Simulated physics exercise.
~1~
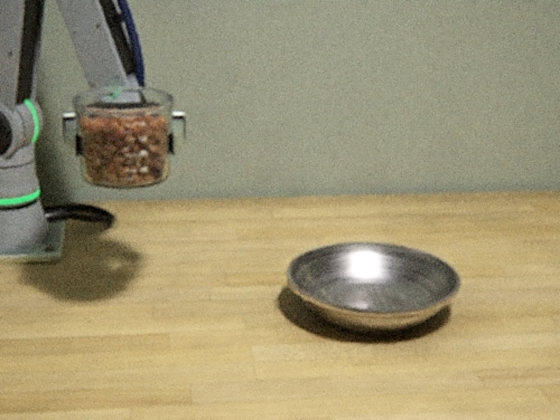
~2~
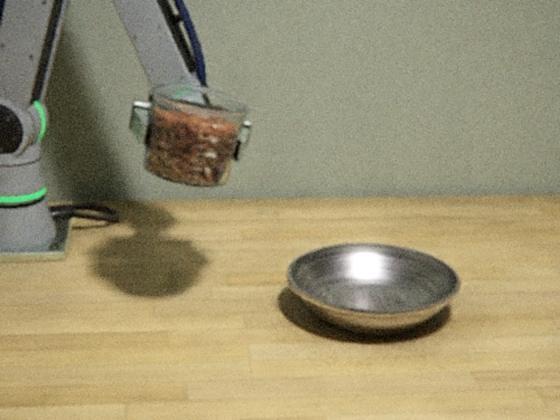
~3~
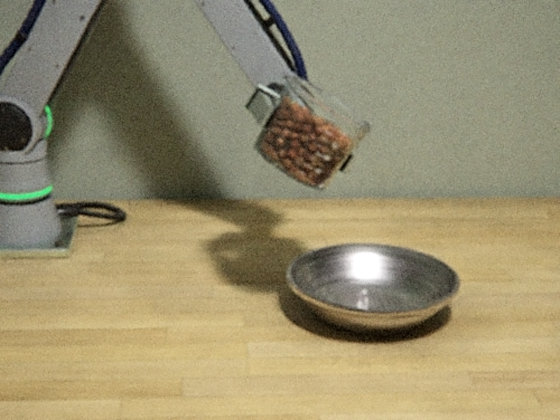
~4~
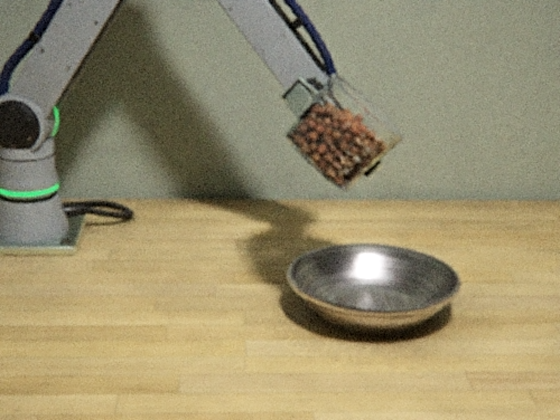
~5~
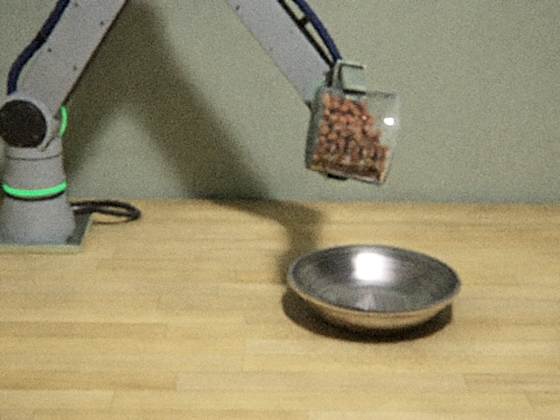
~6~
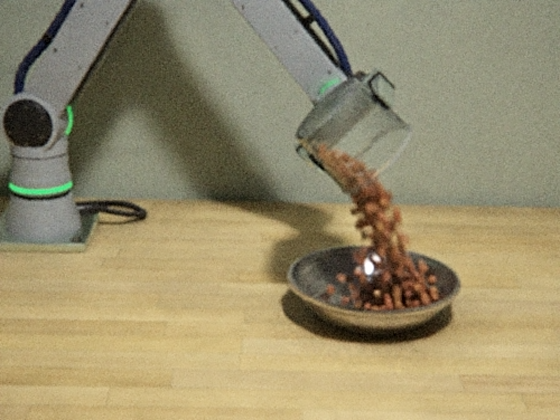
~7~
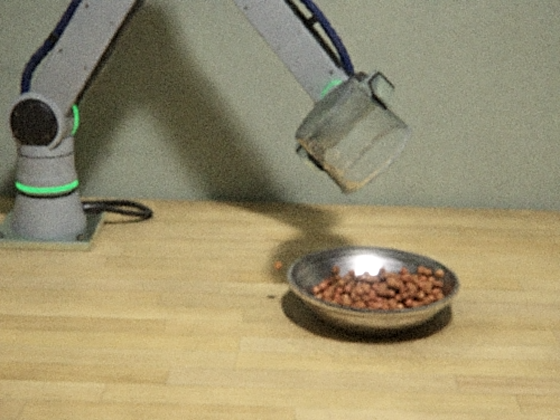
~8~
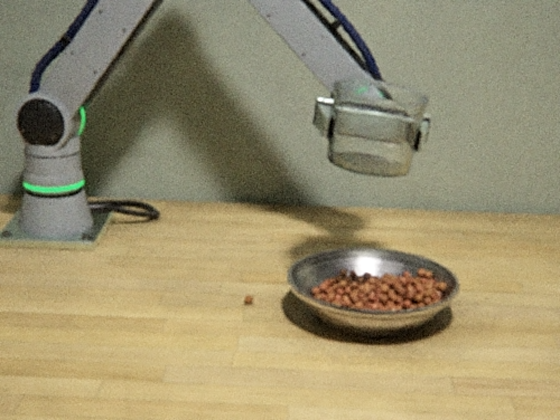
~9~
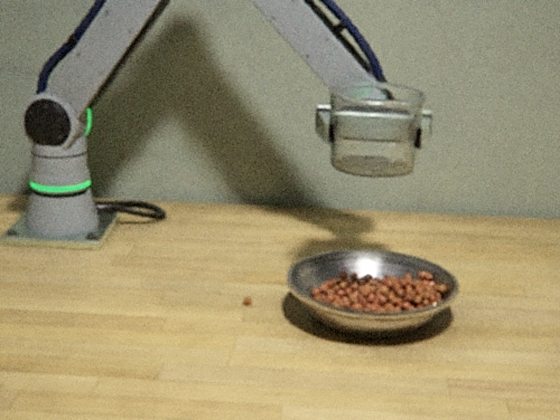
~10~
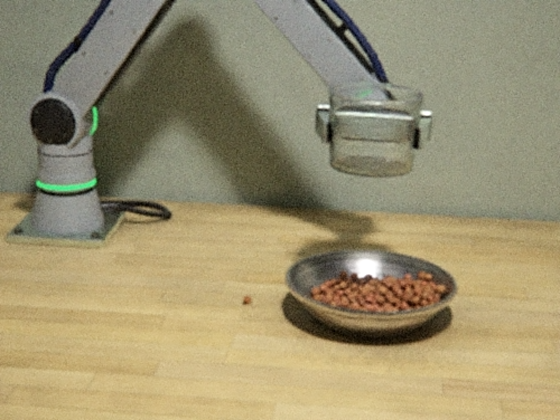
The video shows a robotic arm carrying a clear cup of small reddish-brown pieces rightward over a wooden table, tipping it to pour them into a shallow metal bowl, then turning the empty cup upright, with the pieces resting in the bowl and one lying on the table.
